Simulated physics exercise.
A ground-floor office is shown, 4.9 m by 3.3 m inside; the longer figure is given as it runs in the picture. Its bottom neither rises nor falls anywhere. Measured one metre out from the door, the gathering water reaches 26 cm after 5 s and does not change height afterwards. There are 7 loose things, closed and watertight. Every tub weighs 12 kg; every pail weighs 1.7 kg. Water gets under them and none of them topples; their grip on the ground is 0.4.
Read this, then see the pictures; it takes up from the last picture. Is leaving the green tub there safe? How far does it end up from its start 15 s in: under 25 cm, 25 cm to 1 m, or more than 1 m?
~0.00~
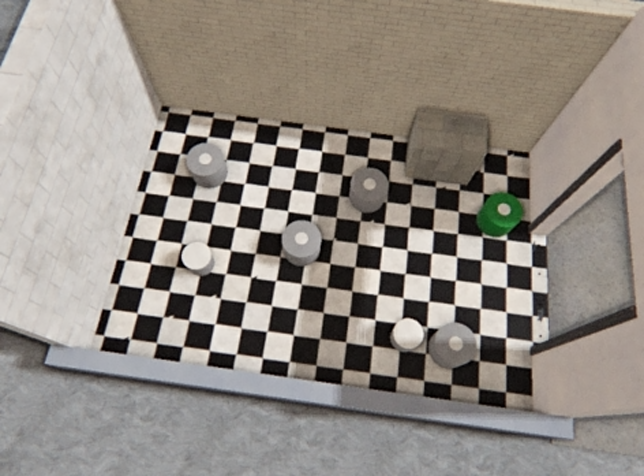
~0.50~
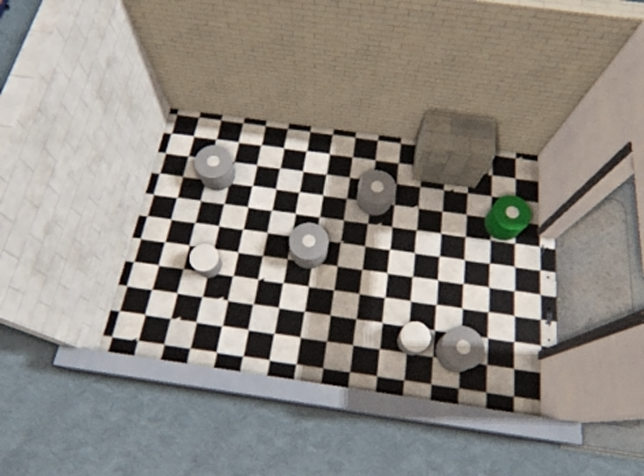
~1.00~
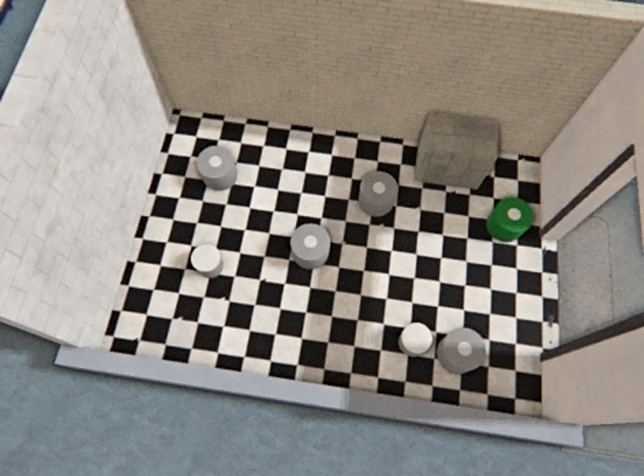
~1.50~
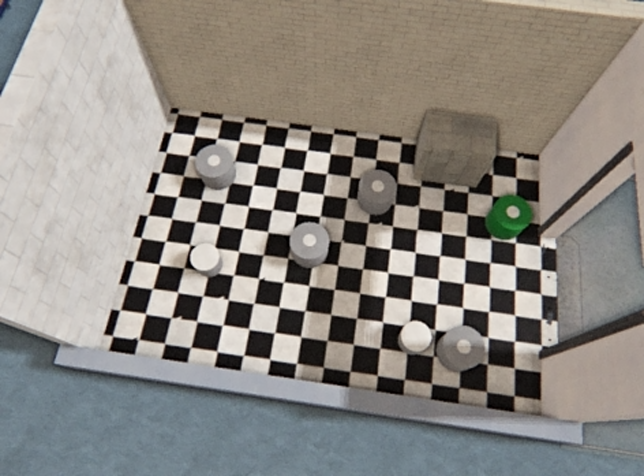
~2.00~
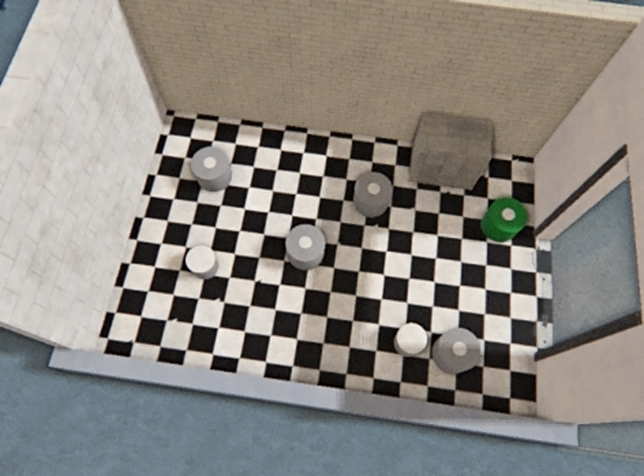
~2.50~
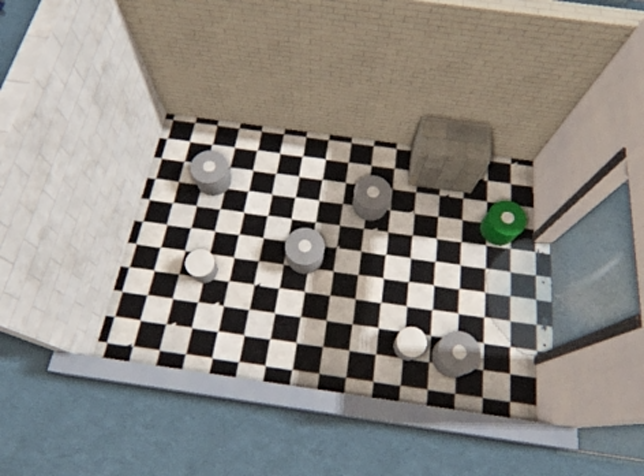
It gets shunted a bit.
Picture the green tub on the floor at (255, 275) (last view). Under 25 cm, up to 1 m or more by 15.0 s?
Short answer, it is taken a long way.
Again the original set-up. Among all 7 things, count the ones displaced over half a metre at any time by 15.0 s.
That comes to 7.
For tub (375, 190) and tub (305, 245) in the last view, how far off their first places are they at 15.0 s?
Net displacement, in order: 150 cm; 200 cm.
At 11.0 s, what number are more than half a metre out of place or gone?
Result: 5.
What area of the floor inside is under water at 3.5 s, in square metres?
About 2.5 m2.
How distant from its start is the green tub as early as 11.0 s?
About 20 cm out of place.
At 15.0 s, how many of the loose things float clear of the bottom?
At that point I count 7.
After 3.5 s the green tub is near (508, 218), 0.0 m from its start, aground; 0 afloat.
After 6.8 s the green tub is near (502, 200), 0.2 m from its start, aground; 1 afloat.
After 11.0 s the green tub is near (502, 199), 0.2 m from its start, aground; 6 afloat.
After 15.0 s the green tub is near (517, 170), 0.6 m from its start, afloat; 7 afloat.
